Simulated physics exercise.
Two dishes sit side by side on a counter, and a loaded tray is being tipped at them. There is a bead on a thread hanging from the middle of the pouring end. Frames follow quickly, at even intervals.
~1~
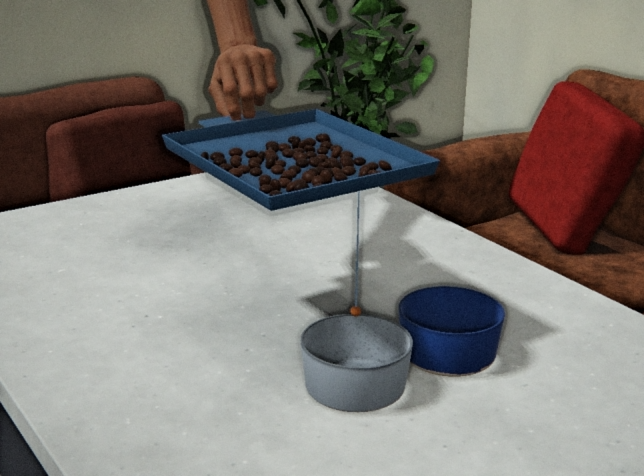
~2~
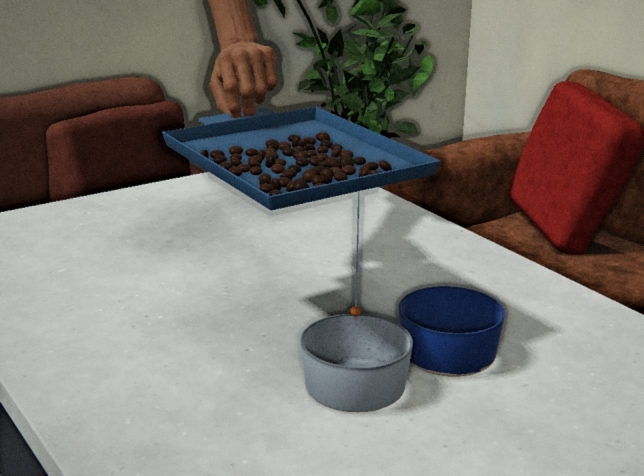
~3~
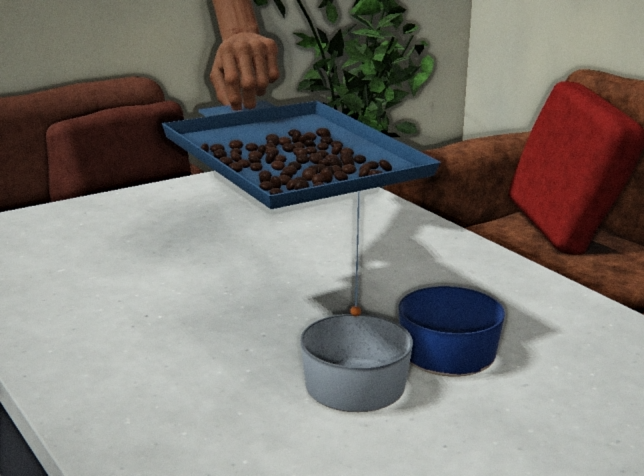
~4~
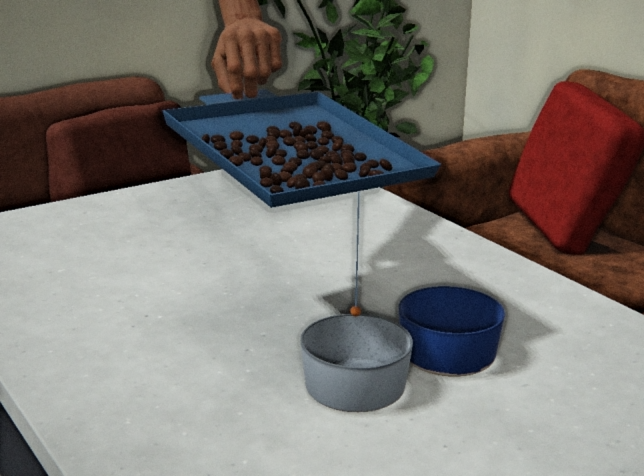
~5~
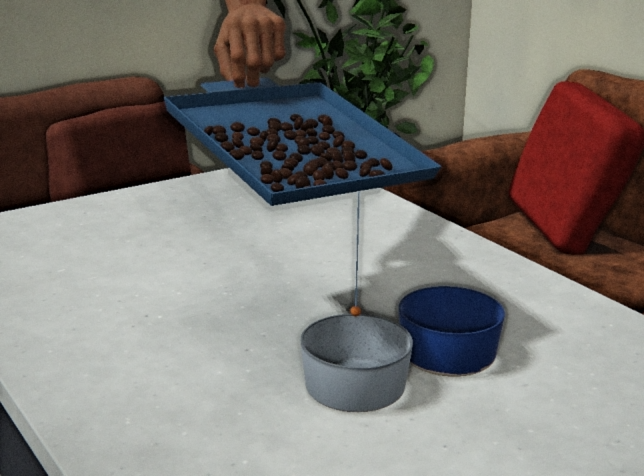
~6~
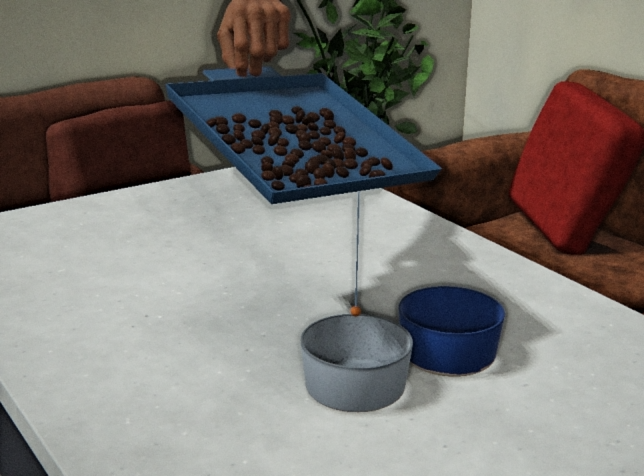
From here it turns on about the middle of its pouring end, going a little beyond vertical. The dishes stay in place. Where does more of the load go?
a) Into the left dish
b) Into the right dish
b.
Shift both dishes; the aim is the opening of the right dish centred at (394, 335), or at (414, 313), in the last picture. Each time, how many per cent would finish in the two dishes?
In turn about 50 and about 60 percent.
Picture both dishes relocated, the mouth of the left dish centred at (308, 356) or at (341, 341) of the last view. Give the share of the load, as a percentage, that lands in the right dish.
About 60 per cent, then about 50 per cent.
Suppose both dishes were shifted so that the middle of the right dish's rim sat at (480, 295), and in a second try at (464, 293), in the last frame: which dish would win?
Result for the first try: The dish on the left side; for the second: The dish on the left side.
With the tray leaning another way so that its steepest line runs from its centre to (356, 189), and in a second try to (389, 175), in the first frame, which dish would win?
The first tilt favours the dish to the left, the second the dish to the right.
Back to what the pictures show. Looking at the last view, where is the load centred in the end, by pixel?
Around (435, 357).
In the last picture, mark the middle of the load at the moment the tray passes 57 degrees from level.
Roughly (362, 159).
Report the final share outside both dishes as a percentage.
Near 20 in a hundred.
Just after the last frame, tray tipped steeply; almost all on the tray; just a few in the right dish.
A moment on, tray tipped right over; roughly two thirds on the tray; just a few in the right dish; roughly a quarter in the air.
Further on, tray tipped past a quarter turn; roughly a quarter in the left dish; roughly half in the right dish; roughly a quarter outside both.
When it is over, tray tipped past a quarter turn; roughly a quarter in the left dish; roughly half in the right dish; roughly a quarter outside both.
